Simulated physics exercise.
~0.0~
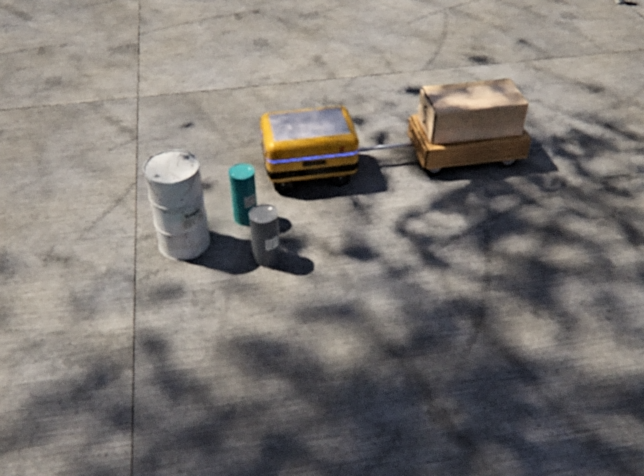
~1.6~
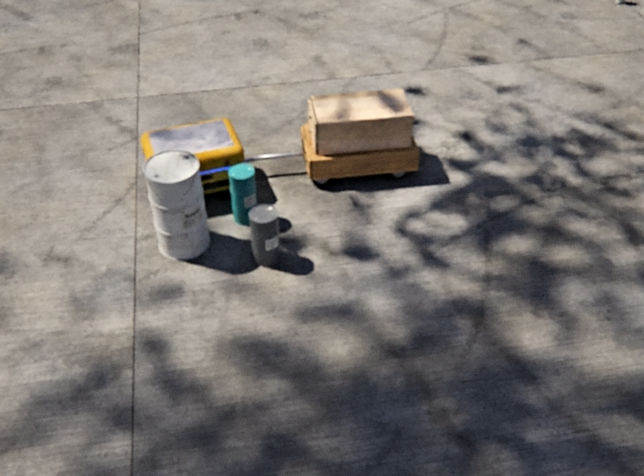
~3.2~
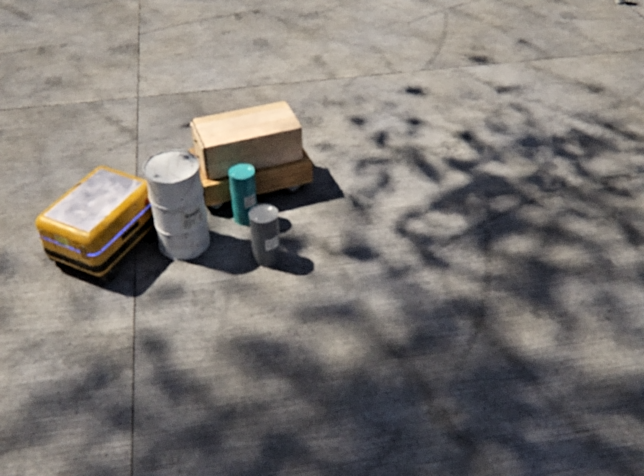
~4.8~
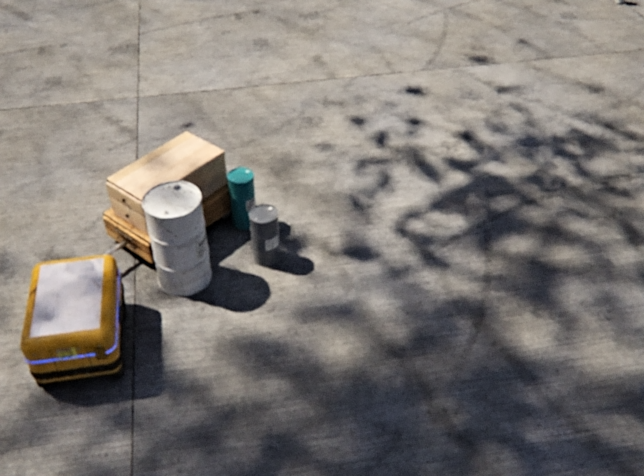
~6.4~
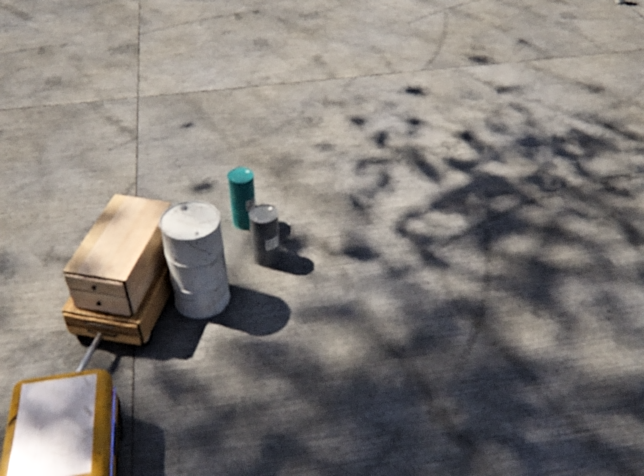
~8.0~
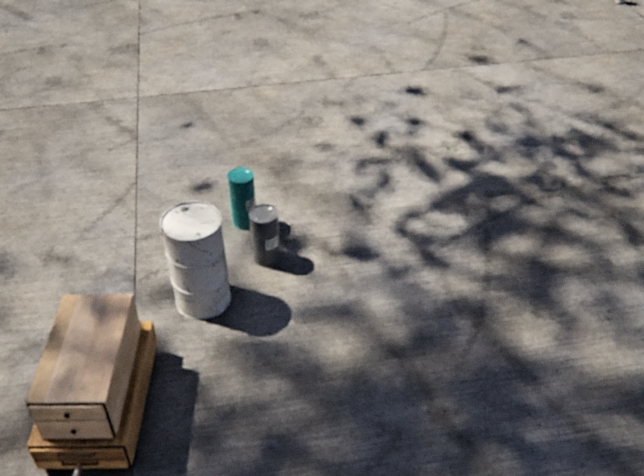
A yellow tug pulling a cart with a wooden box on it rolled left and turned down past three containers, the cart shoving the white drum a short way down and right, still upright, while the turquoise and grey canisters stayed put.
